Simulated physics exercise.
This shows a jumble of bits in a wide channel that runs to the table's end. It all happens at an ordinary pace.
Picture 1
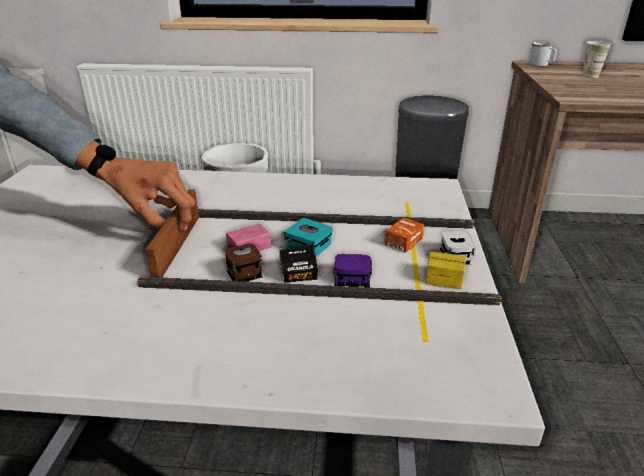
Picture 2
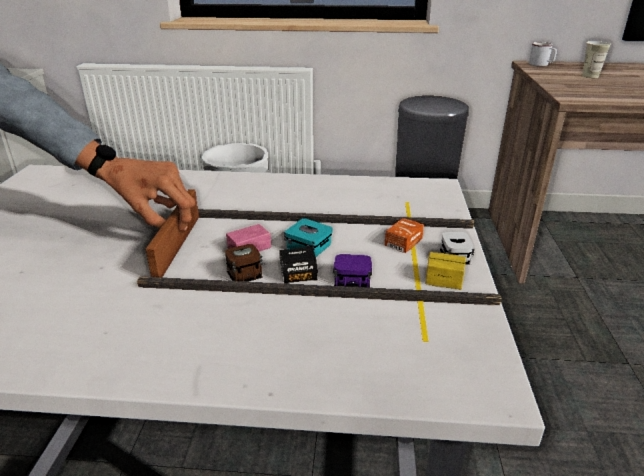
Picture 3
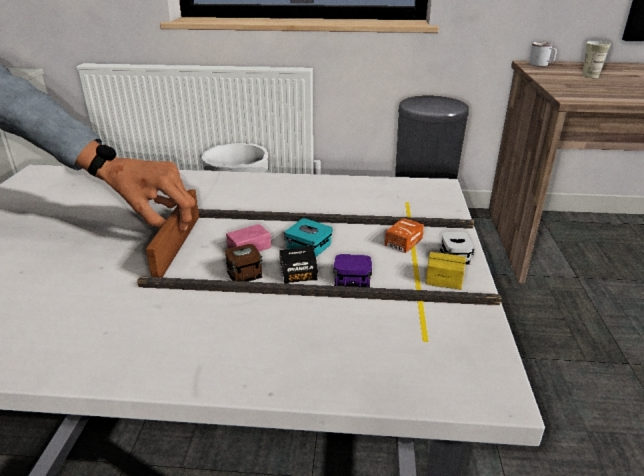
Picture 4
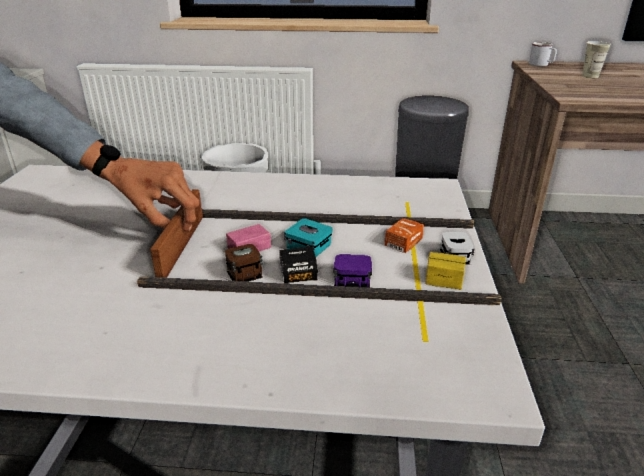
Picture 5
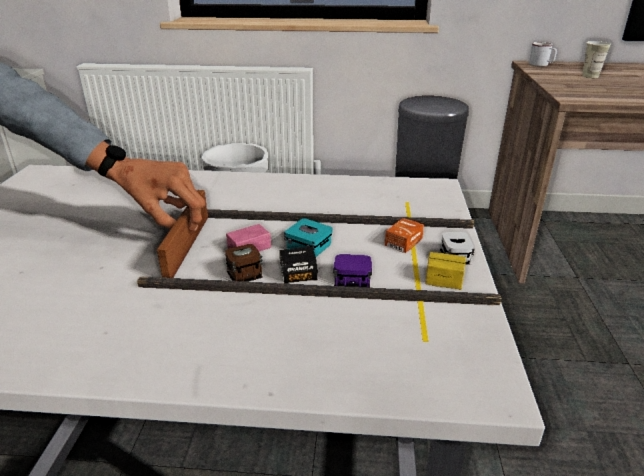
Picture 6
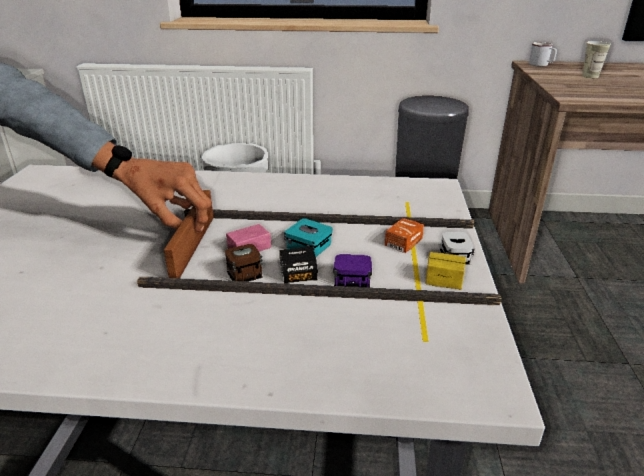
Hand sliding a wooden board slightly right along a channel on a white table, towards small colourful boxes that stay still.
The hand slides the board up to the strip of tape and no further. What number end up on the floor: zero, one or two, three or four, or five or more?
The number that fall off is three or four.
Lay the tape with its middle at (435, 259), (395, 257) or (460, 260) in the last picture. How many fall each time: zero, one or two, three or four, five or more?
One after another: Three or four; one or two; 5 or more.
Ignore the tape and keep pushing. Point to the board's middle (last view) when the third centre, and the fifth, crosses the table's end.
First at (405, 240), next at (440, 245).
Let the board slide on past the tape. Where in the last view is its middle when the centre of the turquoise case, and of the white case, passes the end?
At (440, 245) for the turquoise case; at (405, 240) for the white case.
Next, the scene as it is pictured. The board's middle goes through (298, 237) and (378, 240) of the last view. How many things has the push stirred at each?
By then 5, and 8.
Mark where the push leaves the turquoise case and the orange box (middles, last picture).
About (458, 245), and the other about (468, 230).
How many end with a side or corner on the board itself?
That makes 2.
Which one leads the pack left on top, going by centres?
Foremost is the orange box.
A little later, none off yet; white case at rest near (456, 249); yellow box at rest near (445, 271); orange box at rest near (405, 235).
When it is over, the number that fall off is three or four; down, purple case, yellow box and white case.
